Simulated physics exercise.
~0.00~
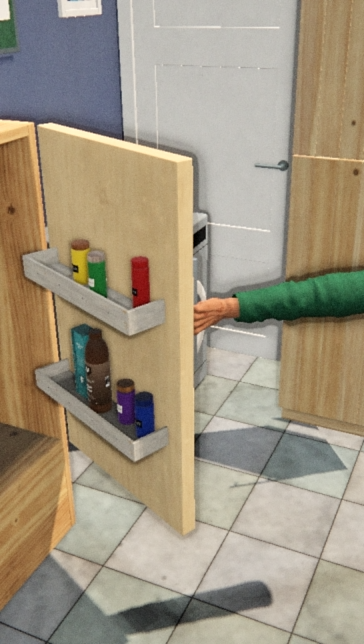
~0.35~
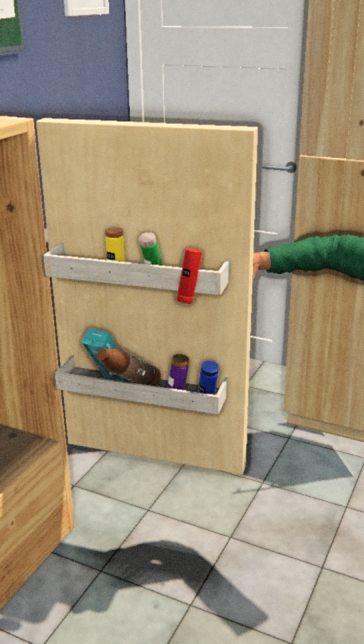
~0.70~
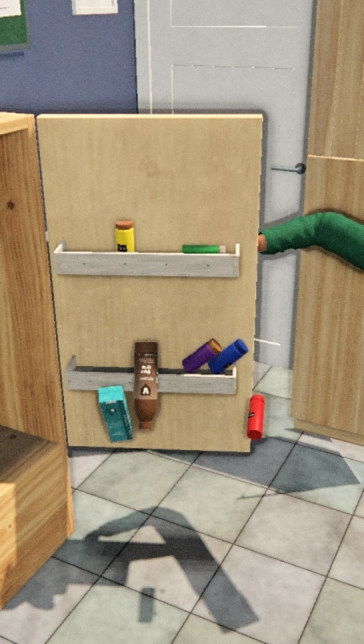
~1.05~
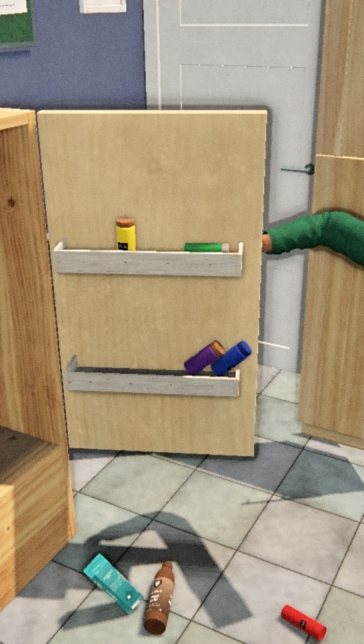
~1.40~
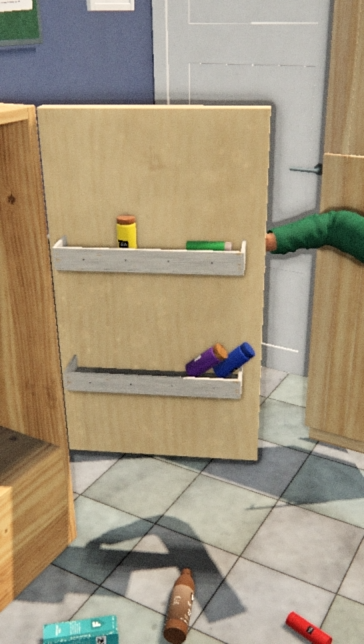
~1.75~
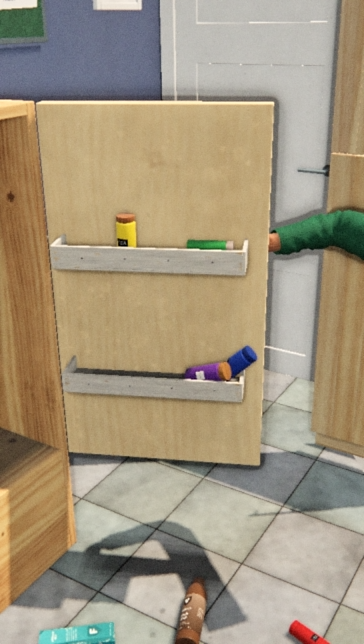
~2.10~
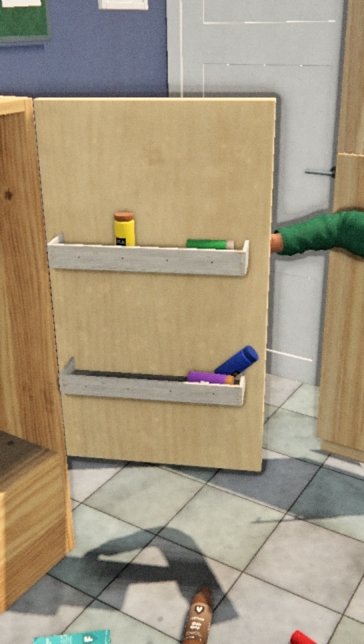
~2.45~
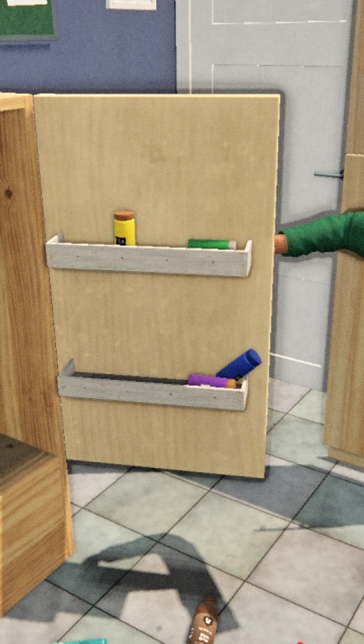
A green-sleeved arm swung a cabinet door open, and the bottles and shakers on its two racks tipped over; a brown bottle, a turquoise carton and a red shaker tumbled to the tiled floor, while only the yellow shaker stayed upright.
